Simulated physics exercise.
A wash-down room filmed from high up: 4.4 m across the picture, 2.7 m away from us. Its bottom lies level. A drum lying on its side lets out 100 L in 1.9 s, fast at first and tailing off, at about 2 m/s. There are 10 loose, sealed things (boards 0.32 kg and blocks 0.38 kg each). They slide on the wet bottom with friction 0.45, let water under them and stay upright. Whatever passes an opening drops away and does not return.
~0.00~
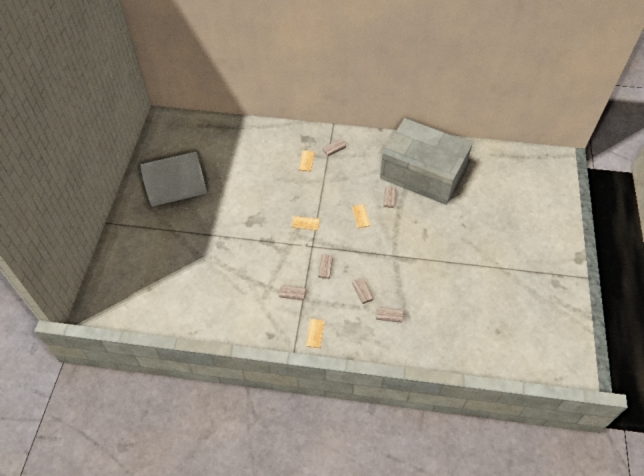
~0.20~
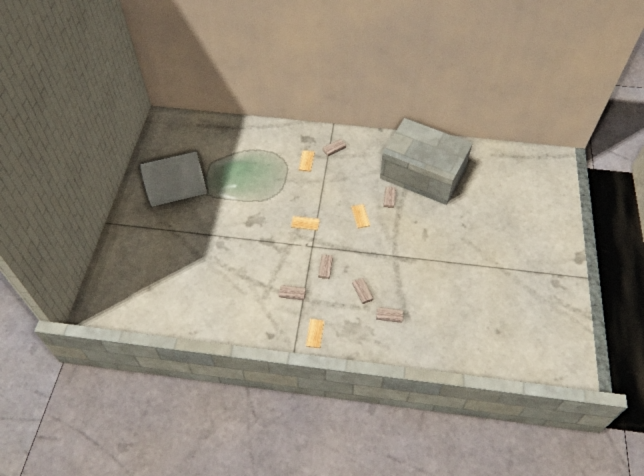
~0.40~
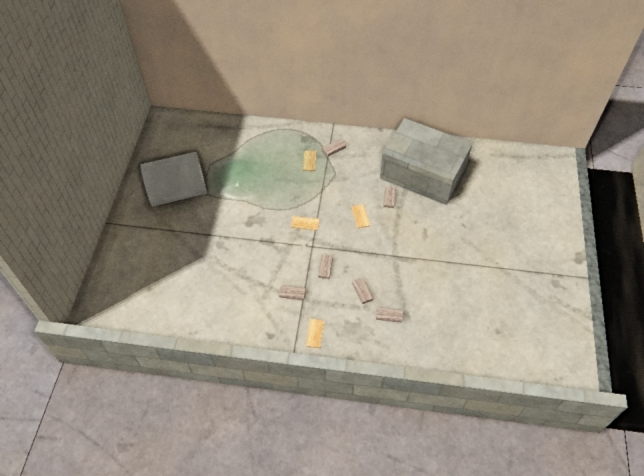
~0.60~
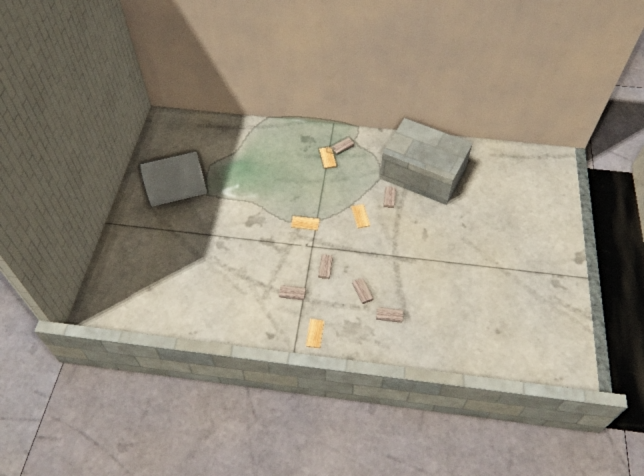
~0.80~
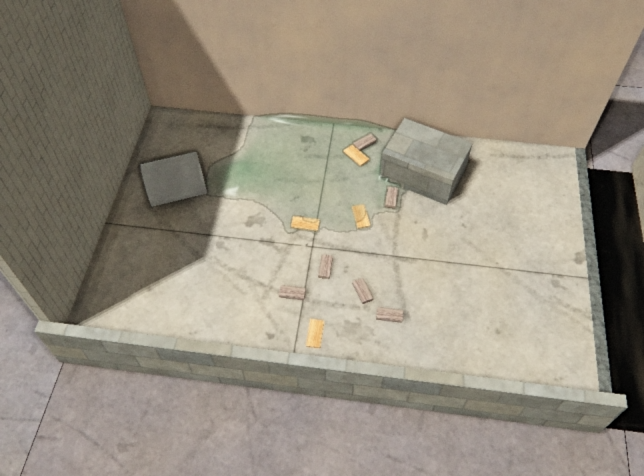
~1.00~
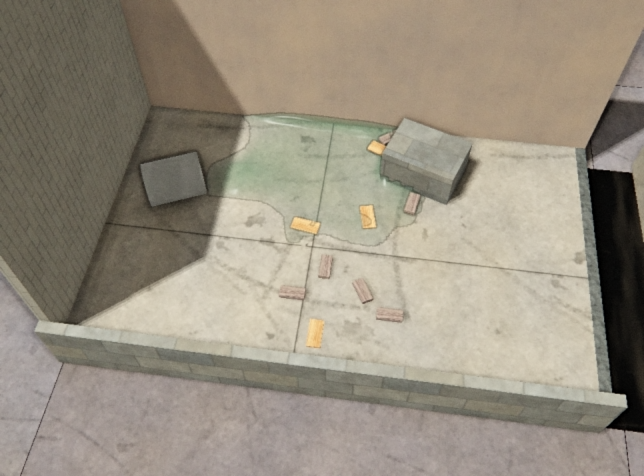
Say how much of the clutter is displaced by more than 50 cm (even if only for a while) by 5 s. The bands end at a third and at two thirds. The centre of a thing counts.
That comes to from one to two thirds.
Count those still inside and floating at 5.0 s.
At that moment 0.
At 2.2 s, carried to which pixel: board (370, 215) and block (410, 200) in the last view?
Near (519, 265) and (559, 269).
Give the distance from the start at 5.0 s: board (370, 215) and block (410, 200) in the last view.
In that order: Washed out, washed out.
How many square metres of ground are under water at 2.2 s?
Some 4.0 m2.
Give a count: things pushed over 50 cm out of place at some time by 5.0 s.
4 of them.
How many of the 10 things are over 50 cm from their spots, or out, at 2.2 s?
I count 4.
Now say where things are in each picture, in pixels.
The first picture shows a board at (307, 160) rests on the ground; a block at (334, 146), on the bottom; 0.0 m2 under water; 0 of 10 have shifted.
The second picture shows a board at (307, 160), on the bottom; a block at (334, 146) rests on the ground; 0.4 m2 under water; 0 of 10 have shifted.
The third picture shows a board at (310, 160), on the bottom; a block at (334, 146), on the bottom; water covers 0.9 m2; 0 of 10 have shifted.
The fourth picture shows a board at (328, 157) floats, 21 cm from its start; a block at (343, 145) rests on the ground, 8 cm from its start; water covers 1.5 m2; 2 of 10 have shifted.
The fifth picture shows a board at (356, 155), afloat, 49 cm from its start; a block at (365, 141), on the bottom, 31 cm from its start; water covers 1.9 m2; 2 of 10 have shifted.
The sixth picture shows a board at (382, 149) floats, 75 cm from its start; a block at (391, 137) floats, 58 cm from its start; 2.2 m2 under water; 4 of 10 have shifted.
After 1.4 s 3 of 10 are over 50 cm from their spots; 3 afloat.
After 2.2 s 4 of 10 are over 50 cm from their spots; 2 afloat.
After 3.5 s 4 of 10 are over 50 cm from their spots; 1 afloat.
After 5.0 s 4 of 10 are over 50 cm from their spots, and 4 have been at some point; 0 afloat.
